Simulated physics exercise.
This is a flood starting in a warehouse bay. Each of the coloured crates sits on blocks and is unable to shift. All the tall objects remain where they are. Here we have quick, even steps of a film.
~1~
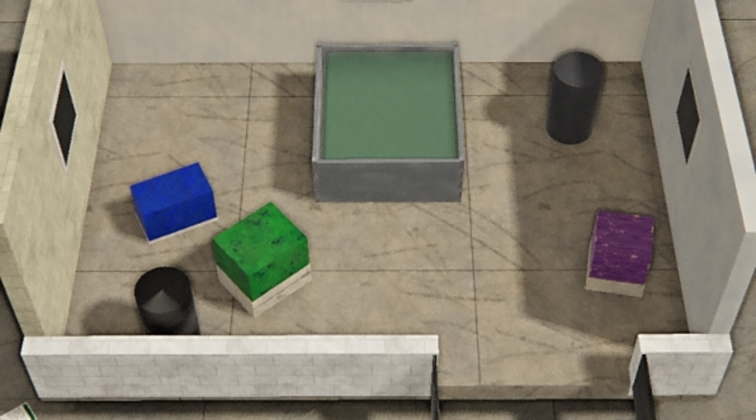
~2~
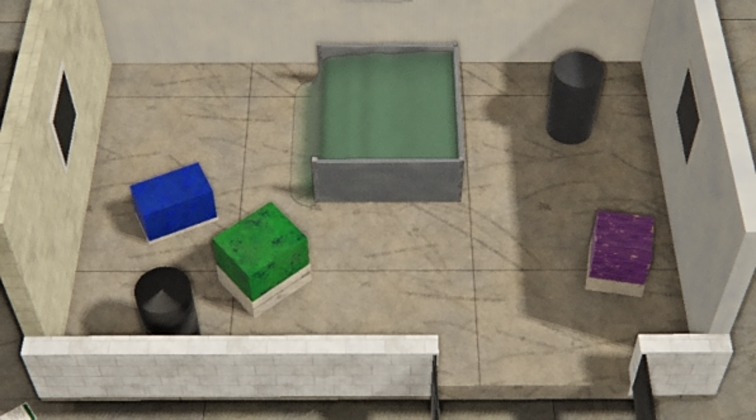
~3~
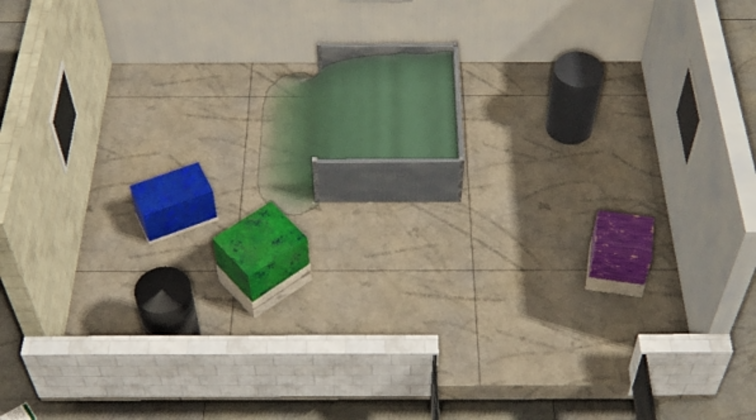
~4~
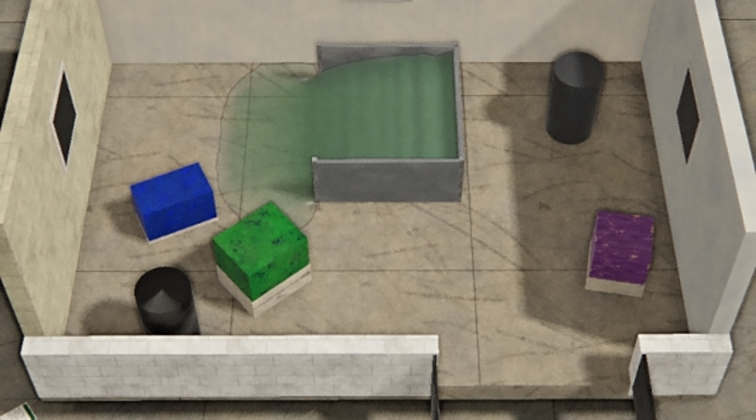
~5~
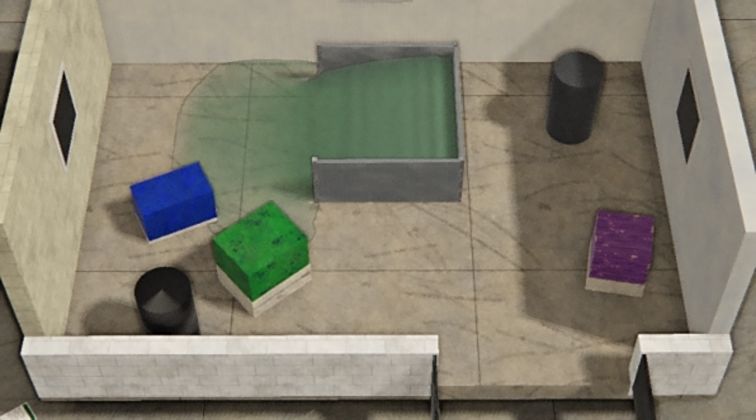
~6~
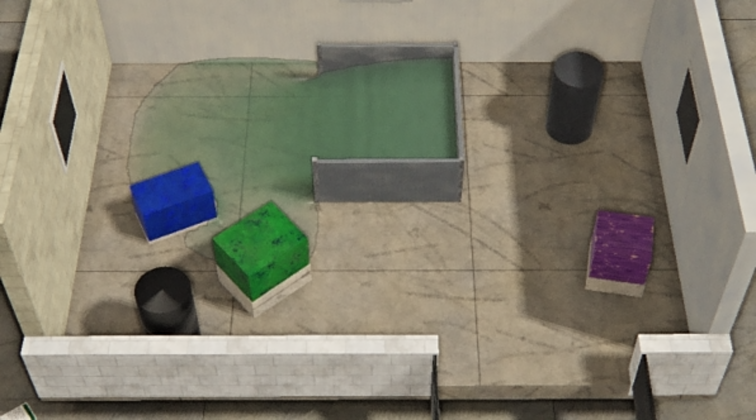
In a walled warehouse bay with coloured crates and dark cylinders, a tank of green water opened on its left side, and the water poured out, fanning leftward across the floor to the blue crate.
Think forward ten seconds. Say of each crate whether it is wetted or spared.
Looks like the purple crate is out of reach of the water; looks like the blue crate is within reach of the water; looks like the green crate is out of reach of the water.
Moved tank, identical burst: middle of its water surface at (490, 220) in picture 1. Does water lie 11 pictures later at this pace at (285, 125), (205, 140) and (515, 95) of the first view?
Results in order - swamped, swamped, left untouched.
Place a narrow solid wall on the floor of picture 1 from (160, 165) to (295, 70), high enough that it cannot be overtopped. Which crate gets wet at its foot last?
Answer: The purple-painted one.
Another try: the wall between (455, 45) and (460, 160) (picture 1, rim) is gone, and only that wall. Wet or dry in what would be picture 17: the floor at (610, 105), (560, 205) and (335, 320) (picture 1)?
In turn: Covered, wet, no water.
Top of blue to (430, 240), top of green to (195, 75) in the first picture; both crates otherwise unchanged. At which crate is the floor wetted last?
I would go with the purple crate.
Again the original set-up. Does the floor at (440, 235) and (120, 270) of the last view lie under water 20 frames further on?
Going by the order given, the first is still bare and the second inundated.
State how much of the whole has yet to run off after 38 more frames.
Near 100 in a hundred.
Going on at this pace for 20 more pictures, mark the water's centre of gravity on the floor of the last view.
Somewhere near (208, 177).
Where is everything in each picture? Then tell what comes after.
The tank at (388, 105) is whole and still, in the first frame.
The front is at a hidden place, out from the gap at (321, 127), in the second frame.
Water pours out at (321, 130) and has run to (287, 80), in the third frame.
Water pours out at (321, 132) and has run to (272, 65), in the fourth frame.
Water pours out at (321, 132) and has run to (226, 65), in the fifth frame.
The front is at (143, 112), out from the gap at (321, 133), in the sixth frame.
A moment on, water covers 30 % of the floor; the purple crate not reached, the blue crate water round its plinth, the green crate water round its plinth.
Next, water covers 40 % of the floor; the purple crate not reached, the blue crate water round its plinth, the green crate water round its plinth.
Then, water covers 45 % of the floor; the purple crate not reached, the blue crate water round its plinth, the green crate water round its plinth.
Later, water covers 75 % of the floor; the purple crate not reached, the blue crate water round its plinth, the green crate water round its plinth.
In the end, water covers 95 % of the floor; the purple crate stayed above the water, the blue crate was topped, the green crate stayed above the water.
